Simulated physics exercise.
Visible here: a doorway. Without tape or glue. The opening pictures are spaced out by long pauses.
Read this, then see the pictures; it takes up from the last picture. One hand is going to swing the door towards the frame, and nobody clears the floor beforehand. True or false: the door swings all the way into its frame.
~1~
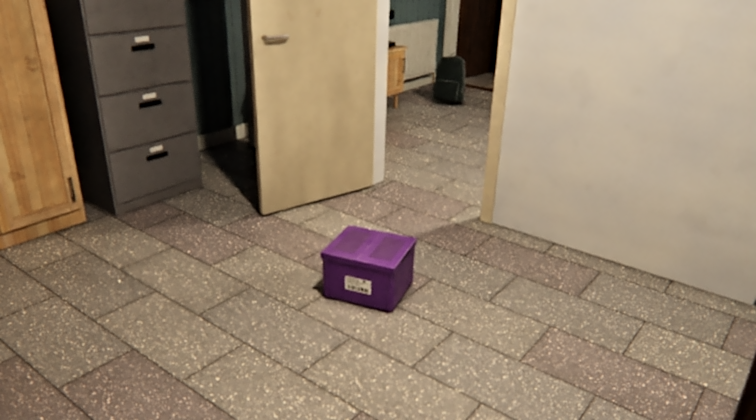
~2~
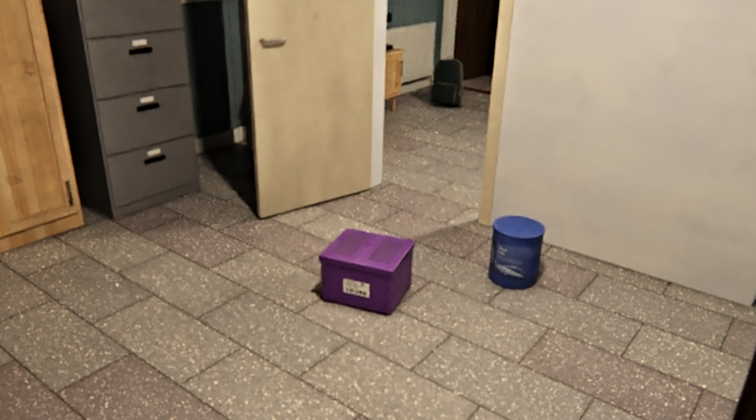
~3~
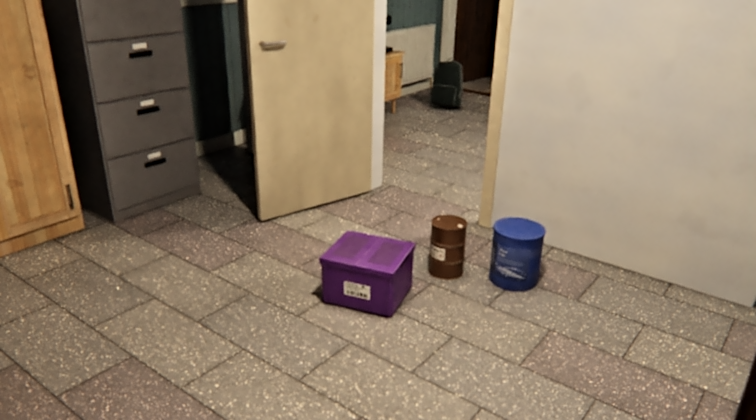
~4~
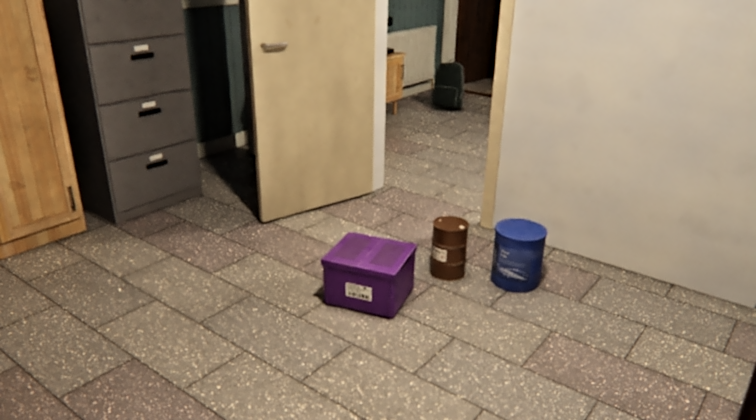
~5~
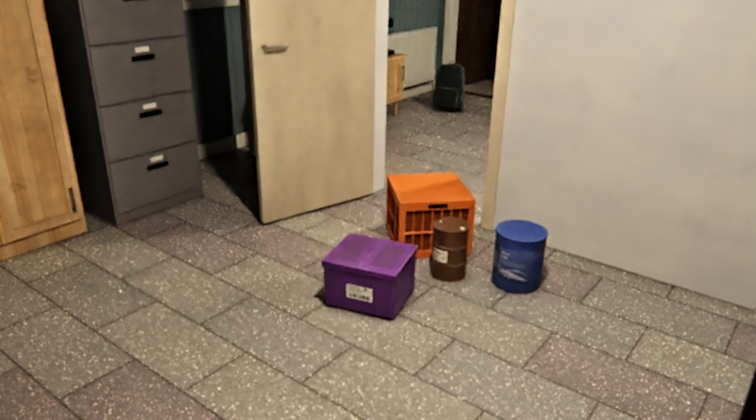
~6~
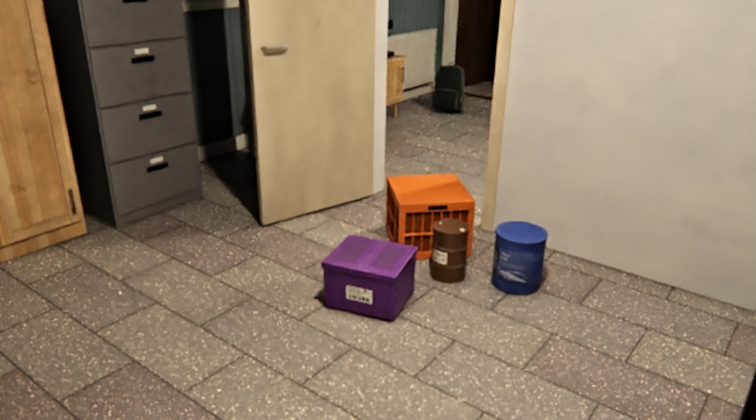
False.
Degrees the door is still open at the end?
Around 30 degrees.
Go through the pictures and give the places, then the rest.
Door wide open and still; purple tote (370, 268), in the first picture.
Door wide open and still; purple tote (368, 271), in the second picture.
Door wide open and still; blue pail (516, 254); brown canister (447, 247), in the third picture.
Door wide open and still; purple tote (370, 274); blue pail (518, 255), in the fourth picture.
Door wide open and still; brown canister (450, 250); purple tote (371, 275), in the fifth picture.
Door wide open and still; orange chest (428, 215); blue pail (518, 258), in the sixth picture.
Then, 0.50 s after the last picture, open by 79°.
Then, 0.80 s after the last picture, open by 49°.
Then, 1.10 s after the last picture, open by 34°; orange chest slid a little near (452, 214).
At rest, open by 31°; moved from the start, orange chest; the other 3 in place. Seen from the same camera at the end, orange chest near (459, 214).
